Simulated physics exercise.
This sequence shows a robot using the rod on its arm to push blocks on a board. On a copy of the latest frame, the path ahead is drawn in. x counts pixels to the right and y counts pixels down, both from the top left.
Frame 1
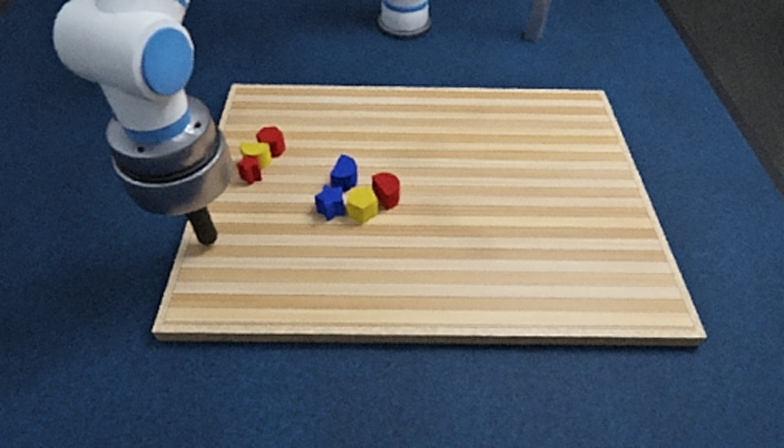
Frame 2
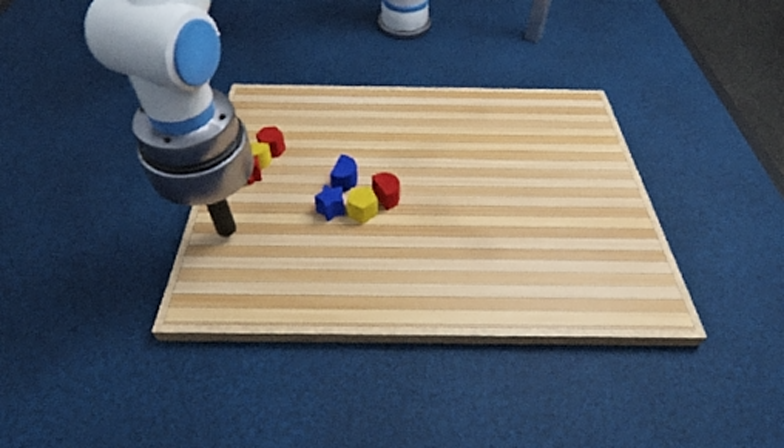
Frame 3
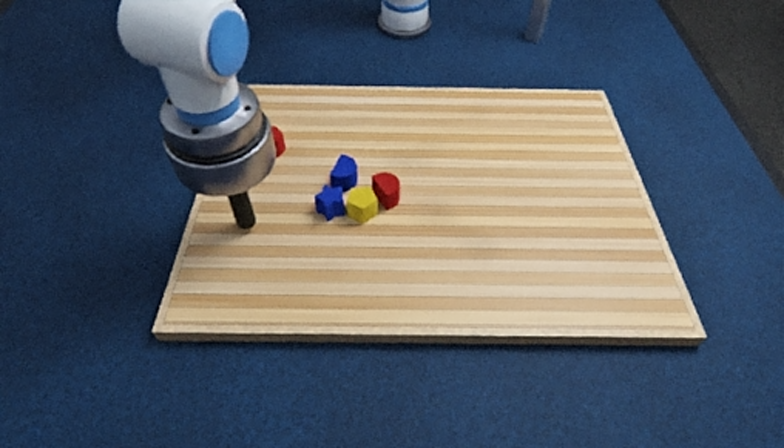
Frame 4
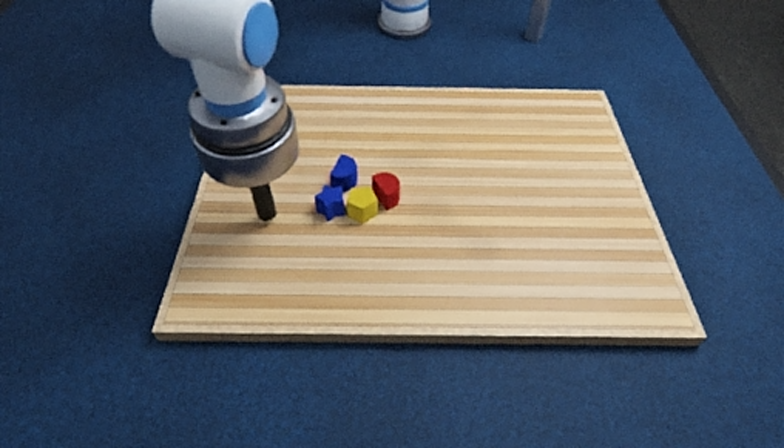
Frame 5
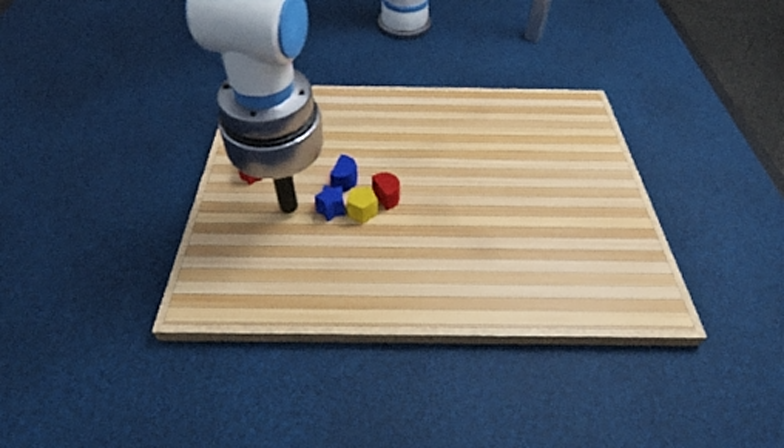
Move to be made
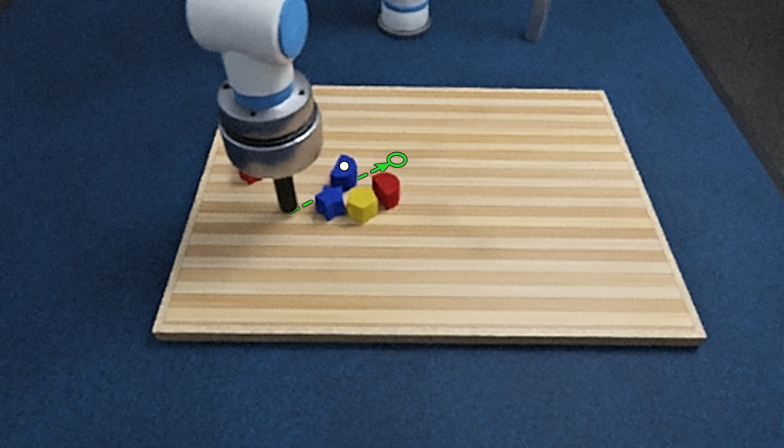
A robot arm moves its rod rightward across a wooden board toward still, colored blocks.
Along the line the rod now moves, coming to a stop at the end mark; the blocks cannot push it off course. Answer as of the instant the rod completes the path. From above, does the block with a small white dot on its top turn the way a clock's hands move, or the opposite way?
Direction: Anticlockwise.
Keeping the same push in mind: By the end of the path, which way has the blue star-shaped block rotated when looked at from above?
Viewed from above, clockwise.
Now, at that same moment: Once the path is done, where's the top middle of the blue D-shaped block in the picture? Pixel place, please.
I'd say the blue D-shaped block ends with its top centre at (396, 129).
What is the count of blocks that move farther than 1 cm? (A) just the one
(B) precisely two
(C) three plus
Letter A.
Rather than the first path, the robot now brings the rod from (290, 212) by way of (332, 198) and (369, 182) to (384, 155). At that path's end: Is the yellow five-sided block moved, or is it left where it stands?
The block you're asking about gets moved.
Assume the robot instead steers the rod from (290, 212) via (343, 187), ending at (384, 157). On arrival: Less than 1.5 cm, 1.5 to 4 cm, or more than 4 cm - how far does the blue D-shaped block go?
More than 4 cm.
The line goes from (290, 212) directly to (397, 160); the dot is on the blue D-shaped block.
The first path, step by step. One third of the way, rod at (328, 187); blue star-shaped block at (333, 194), turned 25° clockwise; blue D-shaped block at (348, 164).
Two thirds of the way, rod at (364, 169); blue star-shaped block at (333, 194), turned 25° clockwise; blue D-shaped block at (380, 145), turned 15° anticlockwise.
At the end, rod at (397, 154); blue star-shaped block at (333, 194), turned 25° clockwise; blue D-shaped block at (396, 129), turned 75° anticlockwise; red D-shaped block unmoved.
